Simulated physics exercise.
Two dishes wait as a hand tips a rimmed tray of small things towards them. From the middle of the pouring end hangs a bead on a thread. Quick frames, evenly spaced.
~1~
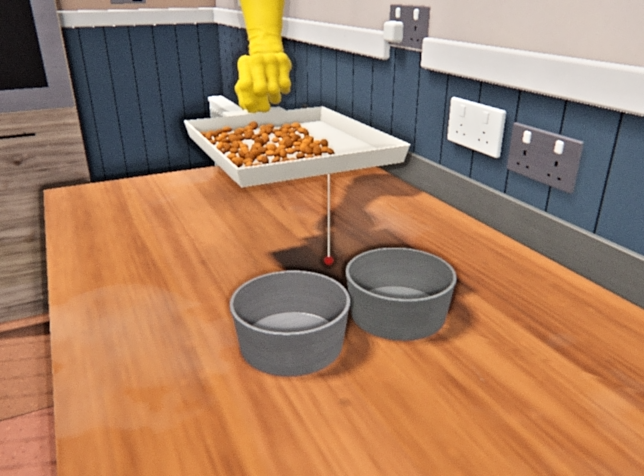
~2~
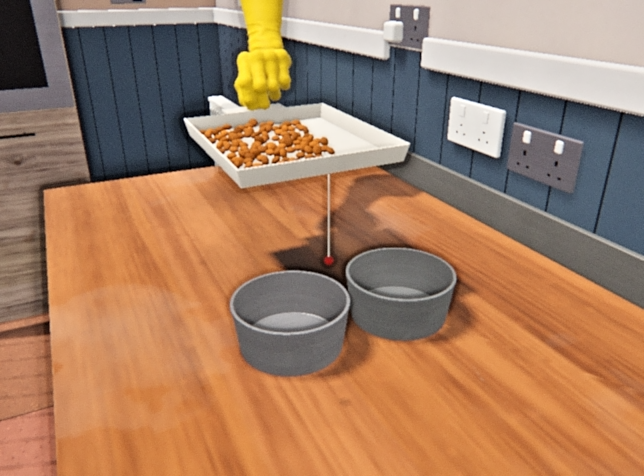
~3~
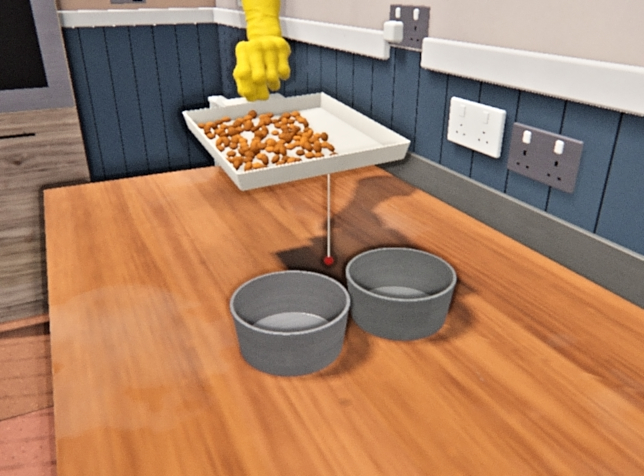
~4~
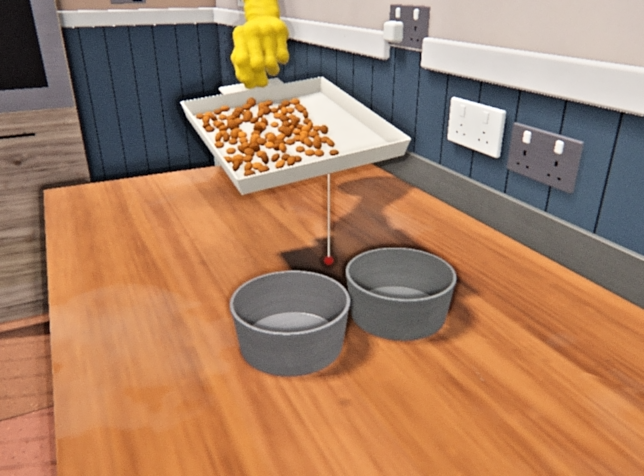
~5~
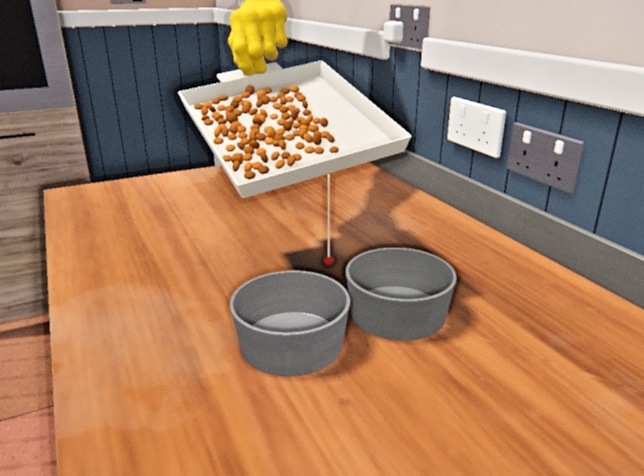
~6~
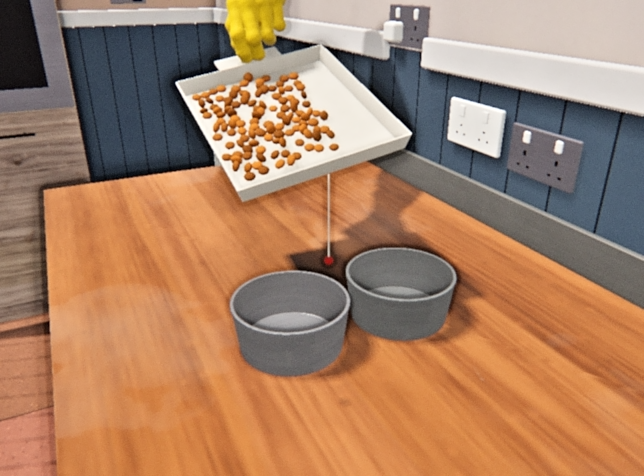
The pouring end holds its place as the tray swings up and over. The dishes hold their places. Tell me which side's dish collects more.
Pretty sure the heavier pile builds up on the left there.
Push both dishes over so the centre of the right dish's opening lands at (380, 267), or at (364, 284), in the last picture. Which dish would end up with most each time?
First try: The leftmost dish. Second try: The leftmost dish.
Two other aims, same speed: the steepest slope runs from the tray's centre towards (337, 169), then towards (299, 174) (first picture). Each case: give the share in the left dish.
Around 30 per cent first, around 90 per cent next.
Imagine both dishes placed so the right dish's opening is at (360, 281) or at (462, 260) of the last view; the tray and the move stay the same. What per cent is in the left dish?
First placement: 80 per cent; second placement: 0 per cent.
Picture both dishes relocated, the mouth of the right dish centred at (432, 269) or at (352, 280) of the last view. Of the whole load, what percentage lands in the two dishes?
You'd see around 30 per cent and then around 80 per cent.
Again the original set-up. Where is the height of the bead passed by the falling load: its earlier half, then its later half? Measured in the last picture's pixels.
The opening part goes through (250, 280); what follows goes through (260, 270).
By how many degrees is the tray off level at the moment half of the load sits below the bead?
Around 100°, give or take.
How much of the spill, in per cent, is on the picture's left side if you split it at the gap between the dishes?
About 100 per cent.
Shortly afterwards, tray tipped steeply; all but a few on the tray; only a few in the air.
Next, tray tipped past a quarter turn; a little on the tray; near two thirds in the left dish; a little outside both; a little in the air.
Some moments later, tray tipped past a quarter turn; the bulk in the left dish; a little outside both.
In the end, tray tipped past a quarter turn; the bulk in the left dish; none at all in the right dish; a little outside both.
